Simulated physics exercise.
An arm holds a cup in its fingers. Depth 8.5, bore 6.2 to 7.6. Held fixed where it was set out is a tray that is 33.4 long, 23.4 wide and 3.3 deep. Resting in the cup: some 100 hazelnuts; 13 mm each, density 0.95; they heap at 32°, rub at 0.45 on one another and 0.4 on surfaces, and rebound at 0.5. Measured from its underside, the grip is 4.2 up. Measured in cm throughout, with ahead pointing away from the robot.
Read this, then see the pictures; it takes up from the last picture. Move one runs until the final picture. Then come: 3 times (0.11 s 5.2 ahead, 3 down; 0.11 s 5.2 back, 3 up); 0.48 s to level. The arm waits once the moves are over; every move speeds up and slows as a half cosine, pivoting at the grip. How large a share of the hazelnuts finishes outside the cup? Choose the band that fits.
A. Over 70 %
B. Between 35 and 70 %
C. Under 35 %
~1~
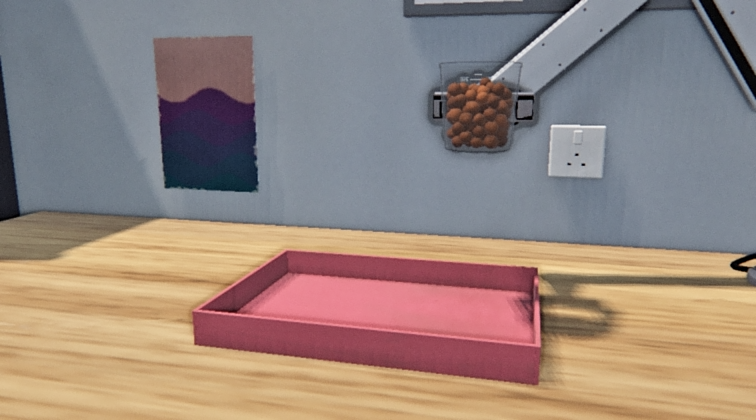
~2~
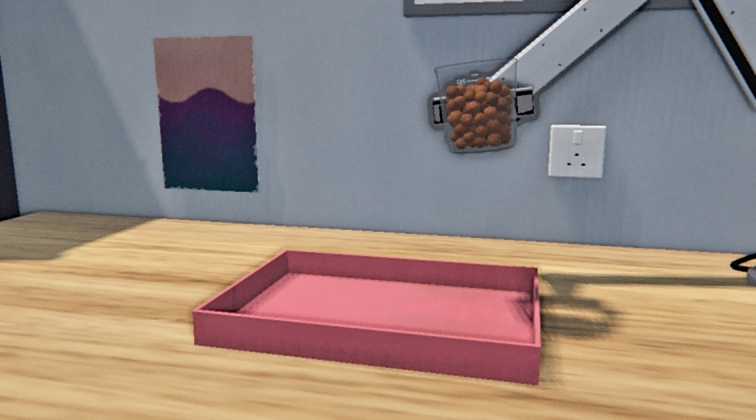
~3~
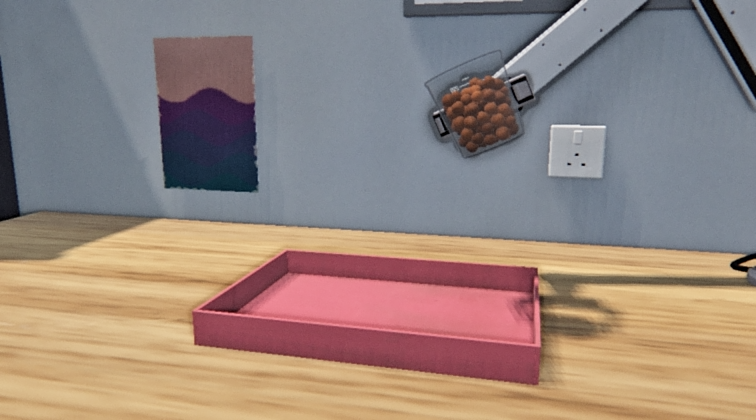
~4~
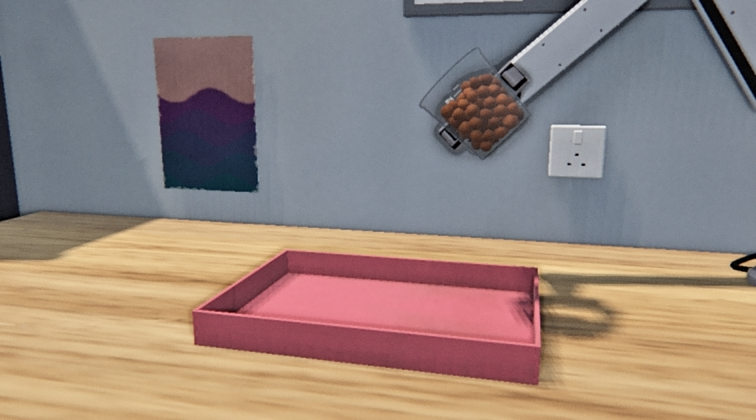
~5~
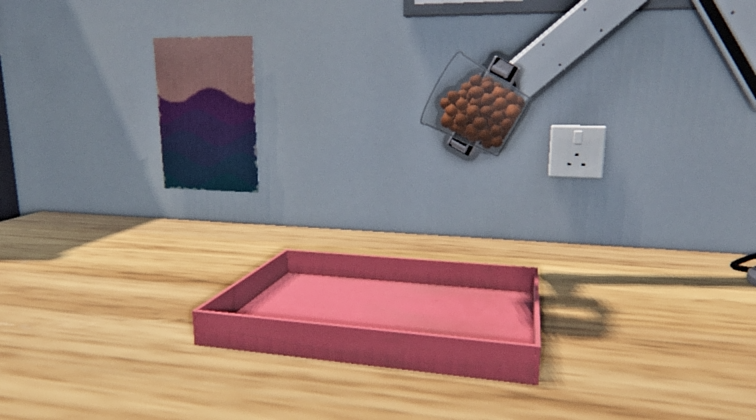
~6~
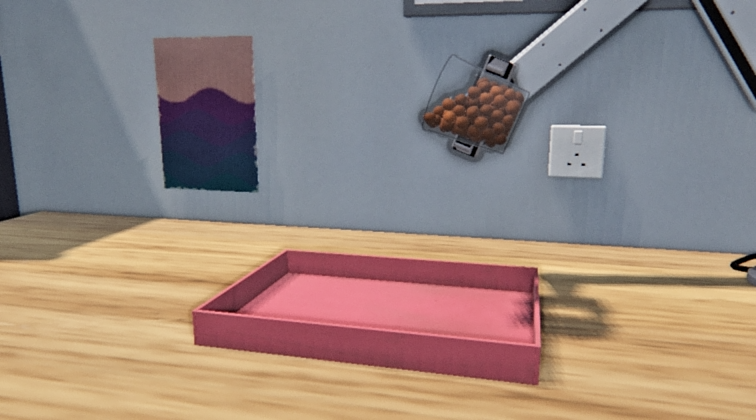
Option B: Between 35 and 70 %.
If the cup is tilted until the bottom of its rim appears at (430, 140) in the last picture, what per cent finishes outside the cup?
Estimate: About 85 per cent.
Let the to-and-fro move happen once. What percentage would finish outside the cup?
It would come to about 30 %.
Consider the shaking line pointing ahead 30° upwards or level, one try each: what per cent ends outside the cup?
About 100 and 90 per cent.
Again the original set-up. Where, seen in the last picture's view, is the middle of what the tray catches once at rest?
Roughly at (334, 310) in the last picture.
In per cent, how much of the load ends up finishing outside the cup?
About 50 %.
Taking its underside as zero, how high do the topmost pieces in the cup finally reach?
Roughly 5.5 cm.
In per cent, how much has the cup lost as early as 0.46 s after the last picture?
About 30 in a hundred parts are out by then.
Then, 0.46 s later, tilted 69° forward, highest piece 25 above the table; 66 in the cup, 19 in the tray, 12 in flight or on a rim.
Then, 0.91 s later, tilted 32° forward, highest piece 25 above the table; 50 in the cup, 41 in the tray, 6 on the table or floor.
Then, 1.34 s later, level, highest piece 26 above the table; 50 in the cup, 41 in the tray, 6 on the table or floor.
Then, 2.39 s later, level, highest piece 25 above the table; 50 in the cup, 41 in the tray, 6 on the table or floor.
At rest, 50 in the cup, 41 in the tray, 6 on the table or floor. That is 48 % outside the cup.
